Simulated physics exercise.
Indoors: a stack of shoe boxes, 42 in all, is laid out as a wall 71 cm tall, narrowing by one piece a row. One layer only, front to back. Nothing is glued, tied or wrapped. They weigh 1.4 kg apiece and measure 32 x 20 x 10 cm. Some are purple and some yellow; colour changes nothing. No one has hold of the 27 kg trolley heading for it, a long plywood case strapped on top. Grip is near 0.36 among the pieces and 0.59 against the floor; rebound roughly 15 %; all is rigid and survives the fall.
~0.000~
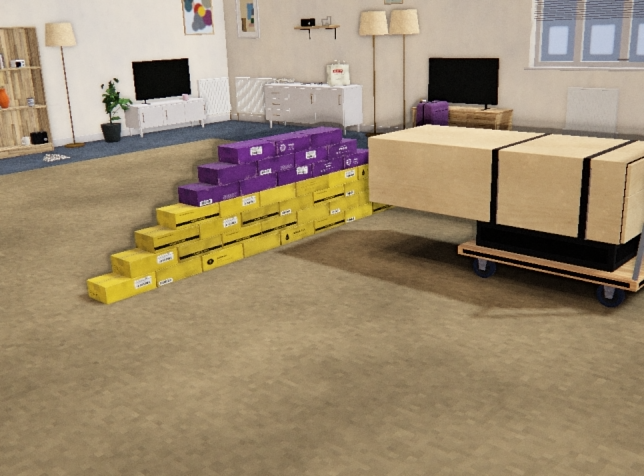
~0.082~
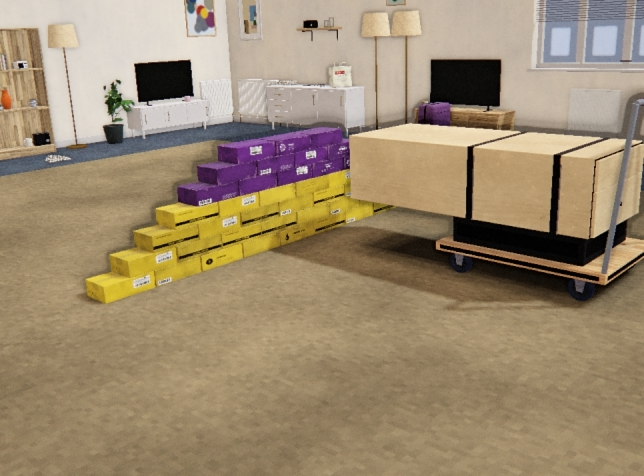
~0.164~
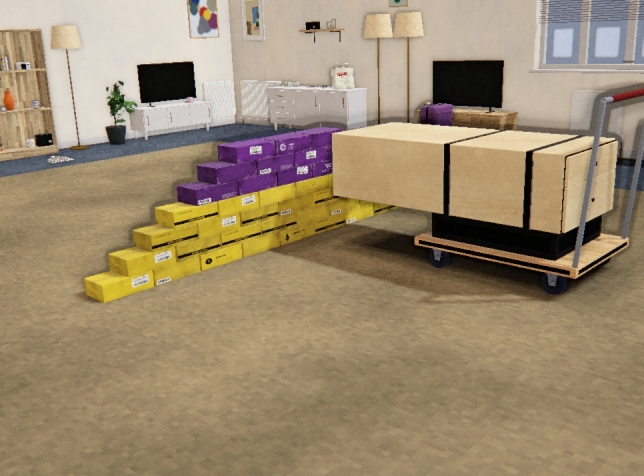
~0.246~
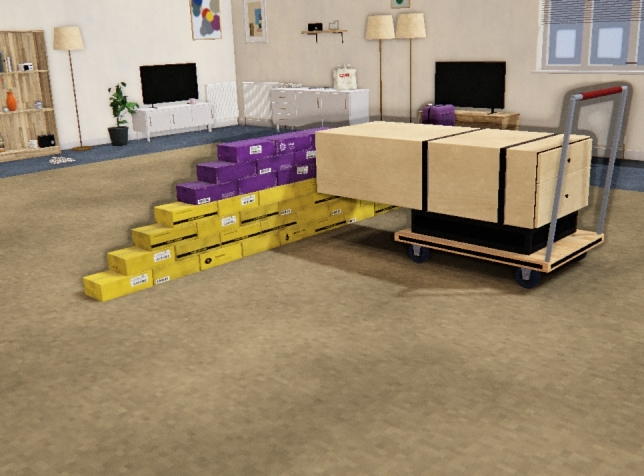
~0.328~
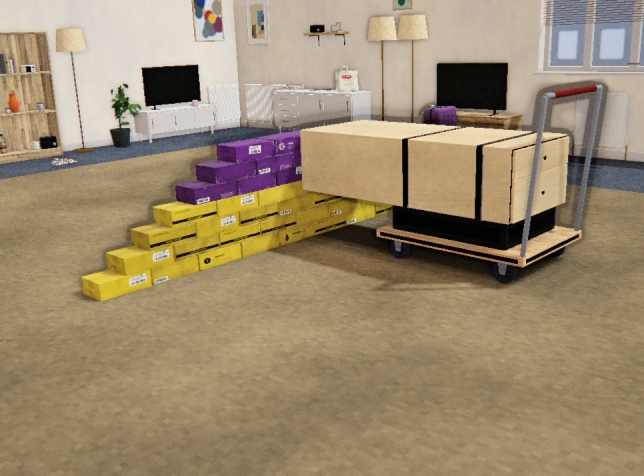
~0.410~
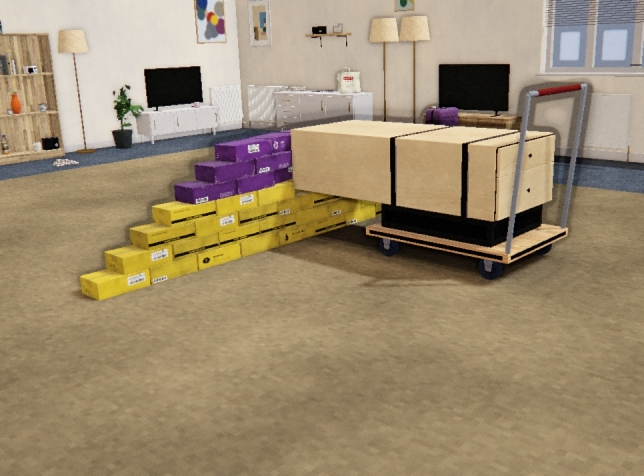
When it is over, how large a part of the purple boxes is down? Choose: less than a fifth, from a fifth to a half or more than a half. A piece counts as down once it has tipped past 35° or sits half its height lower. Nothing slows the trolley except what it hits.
The part is upwards of a half.
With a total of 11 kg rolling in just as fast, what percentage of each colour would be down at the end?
Then yellow 10, purple 80 per cent.
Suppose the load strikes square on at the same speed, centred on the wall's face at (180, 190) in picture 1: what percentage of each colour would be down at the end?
In that case yellow 10, purple 50 per cent.
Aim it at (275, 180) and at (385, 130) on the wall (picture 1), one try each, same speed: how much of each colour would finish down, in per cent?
Yellow 30 then 0, purple 90 then 10 per cent.
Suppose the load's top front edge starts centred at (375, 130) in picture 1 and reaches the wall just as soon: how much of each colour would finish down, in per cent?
Then yellow 10, purple 80 per cent.
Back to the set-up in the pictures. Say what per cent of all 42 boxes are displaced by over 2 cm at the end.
It is 50 per cent.
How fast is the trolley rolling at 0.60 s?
Near 0.8 m/s.
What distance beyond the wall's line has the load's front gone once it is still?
About 80 cm past it.
By 0.60 s, load 28 cm past the wall's line, still rolling; 5 of the 12 purple boxes down (7 of 42 in all colours); top purple box tilted 10°; top yellow box tilted 35°, 51 mm lower.
By 1.00 s, load 60 cm past the wall's line, still rolling; 9 of the 12 purple boxes down (12 of 42 in all colours); top purple box tilted 62°, 26 cm lower; top yellow box tilted 69°, 18 cm lower.
When it is over (2.3 s), load 79 cm past the wall's line, stopped; 9 of the 12 purple boxes down (12 of 42 in all colours); top purple box upside down; top yellow box upside down. That is 75 per cent. In pixels of the last frame, middles, top purple box near (169, 234), top yellow box near (340, 198).
